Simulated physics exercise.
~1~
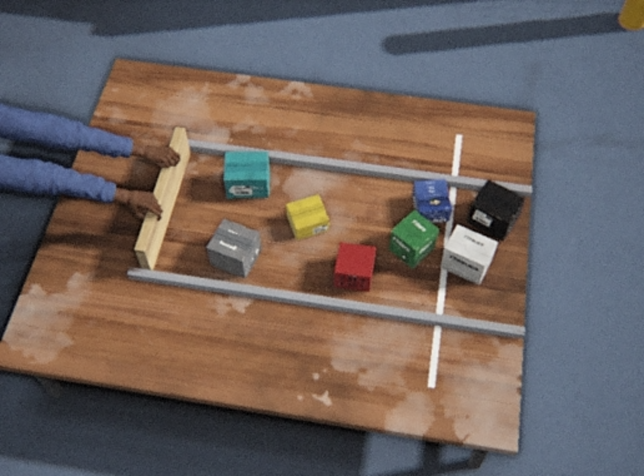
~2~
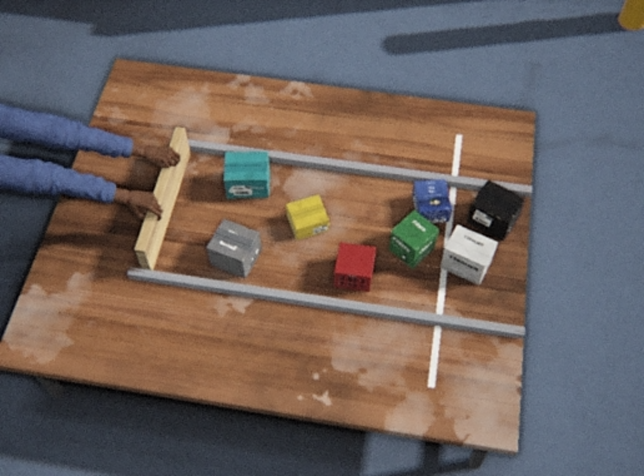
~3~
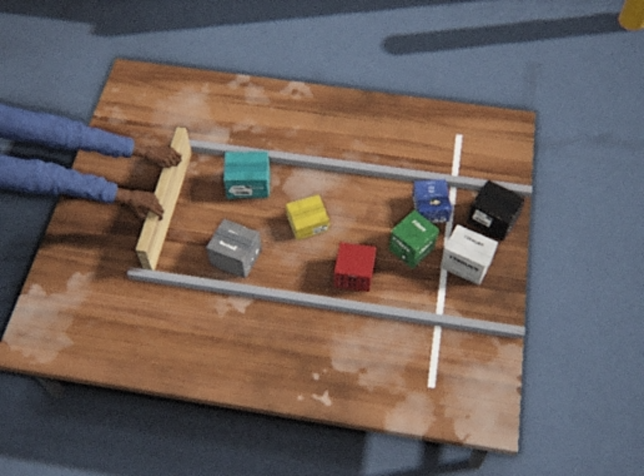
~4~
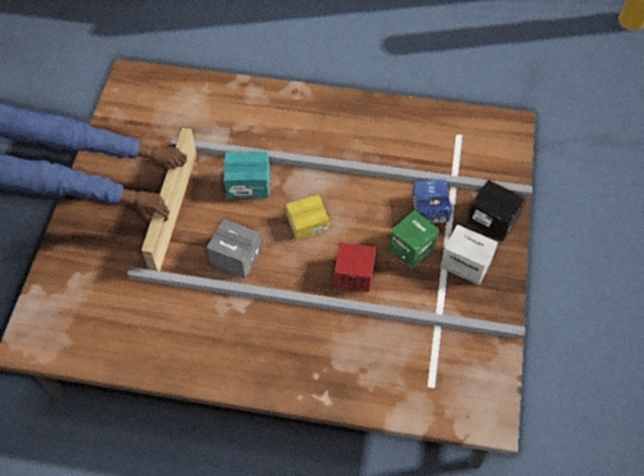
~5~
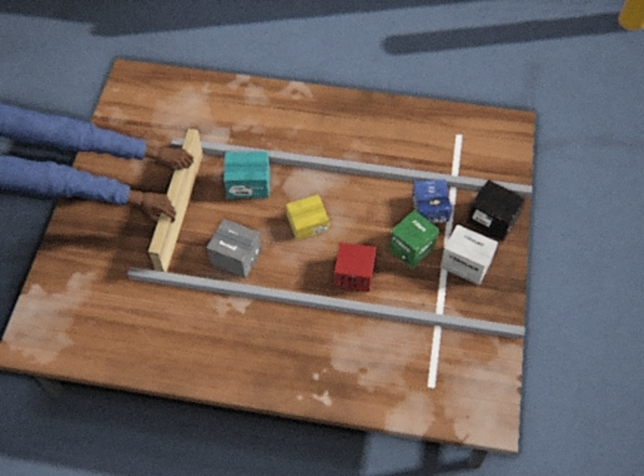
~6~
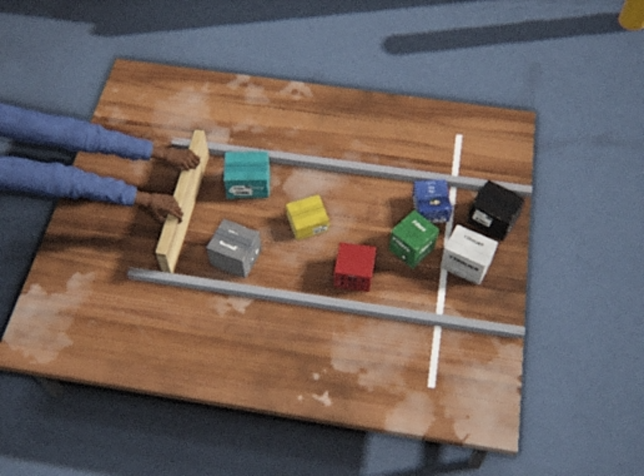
Two hands slide a wooden plank slightly right toward scattered colored boxes that stay still.
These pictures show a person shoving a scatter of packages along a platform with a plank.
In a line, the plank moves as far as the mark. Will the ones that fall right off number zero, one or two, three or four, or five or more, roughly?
They will number one or two.
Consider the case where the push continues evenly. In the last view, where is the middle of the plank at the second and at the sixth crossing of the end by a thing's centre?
Earlier crossing: About (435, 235); later crossing: About (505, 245).
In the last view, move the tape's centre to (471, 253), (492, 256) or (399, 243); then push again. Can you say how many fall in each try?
Those tries give 4, 5 and 0.
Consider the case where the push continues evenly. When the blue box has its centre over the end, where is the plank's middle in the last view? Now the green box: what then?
Near (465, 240), then near (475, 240).
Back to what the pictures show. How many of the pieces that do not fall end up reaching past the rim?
That'd be 0.
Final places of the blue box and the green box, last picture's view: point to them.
In the last picture the first middle sits at (511, 215) and the other at (501, 245).
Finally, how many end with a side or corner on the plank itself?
The figure is 3.
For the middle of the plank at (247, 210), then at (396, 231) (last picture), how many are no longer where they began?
I make it 2 at the first spot and 8 at the other.
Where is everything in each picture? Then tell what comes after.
In the first frame, black parcel (496, 211); white box (468, 255); blue box (432, 202); plank (164, 198); tape (447, 250).
In the second frame, white box (468, 255); plank (164, 198).
In the third frame, blue box (432, 202); red crate (355, 267).
In the fourth frame, black parcel (496, 211); yellow parcel (308, 218).
In the fifth frame, white box (468, 255); grey parcel (235, 249).
In the sixth frame, black parcel (496, 211); white box (468, 255); blue box (432, 202); plank (184, 201); tape (447, 250).
Soon after, none off yet; black parcel at rest near (496, 211); white box at rest near (468, 255); blue box at rest near (432, 202).
In the end, the number that fall off is one or two; gone, white box and black parcel.
